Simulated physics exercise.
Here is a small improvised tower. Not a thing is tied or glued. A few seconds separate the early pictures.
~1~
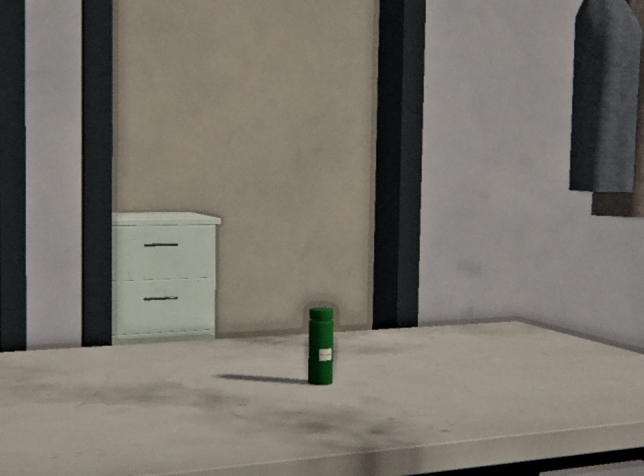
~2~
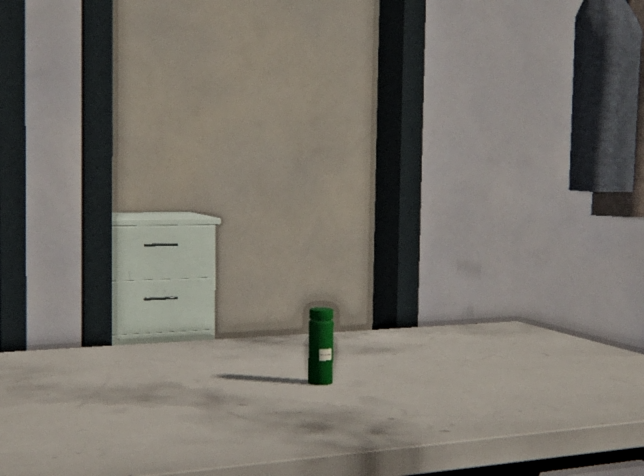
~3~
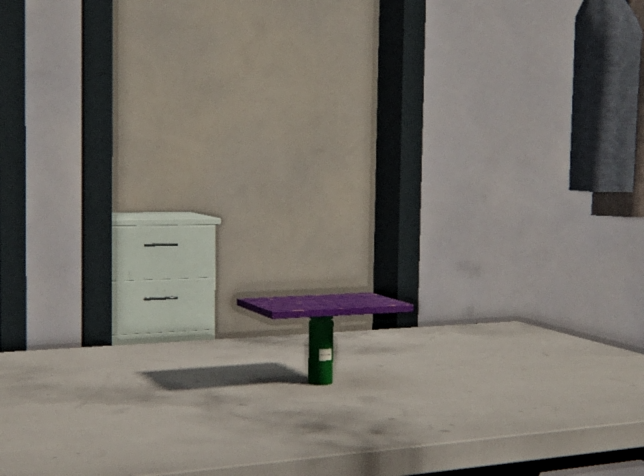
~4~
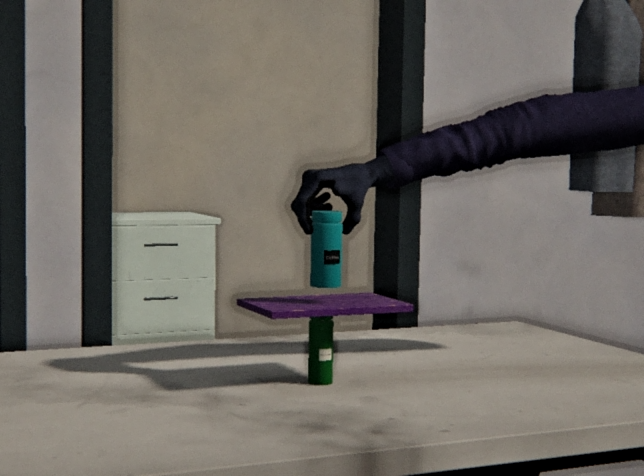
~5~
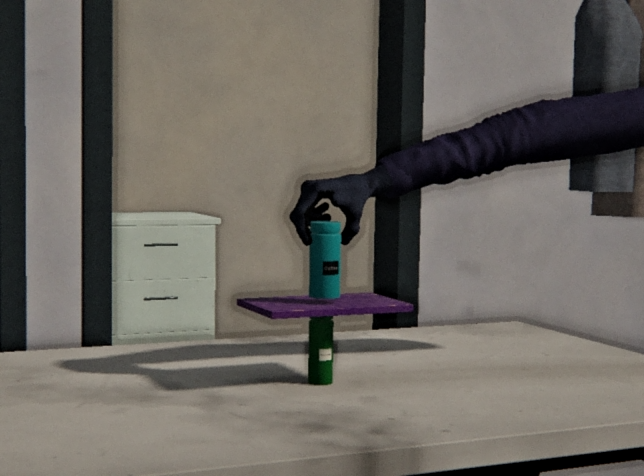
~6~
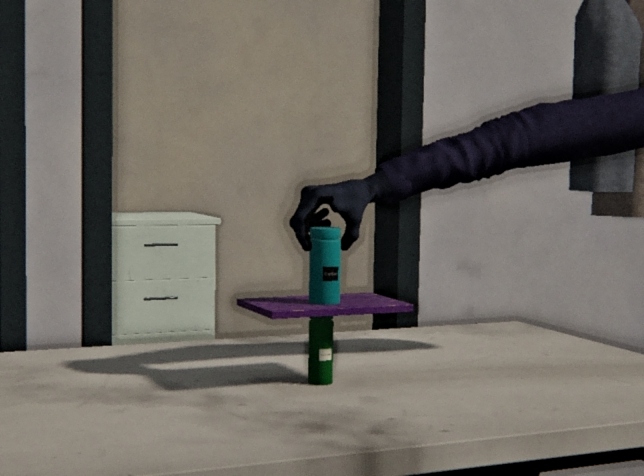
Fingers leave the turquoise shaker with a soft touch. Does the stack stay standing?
It will stand firm.
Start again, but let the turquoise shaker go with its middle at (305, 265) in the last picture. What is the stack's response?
Then it holds.
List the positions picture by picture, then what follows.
In the first frame, the last thing is not in view yet; green shaker (321, 346).
In the second frame, the last thing is not in view yet; green shaker (321, 346).
In the third frame, the last thing is not in view yet; green shaker (321, 346).
In the fourth frame, coming down; turquoise shaker (326, 249); green shaker (321, 346).
In the fifth frame, coming down; turquoise shaker (325, 259); green shaker (321, 346).
In the sixth frame, set down, still held; turquoise shaker (325, 266); green shaker (321, 346).
Then, 0.50 s later than the last frame, things are still on the move.
Then, 1.10 s later than the last frame, all is still.
Then, 1.70 s later than the last frame, things are still on the move.
Then, 2.30 s later than the last frame, all is still.
When it is over, all 3 as before. End places, in pixels of the last picture, turquoise shaker near (325, 266). The stack keeps its balance.
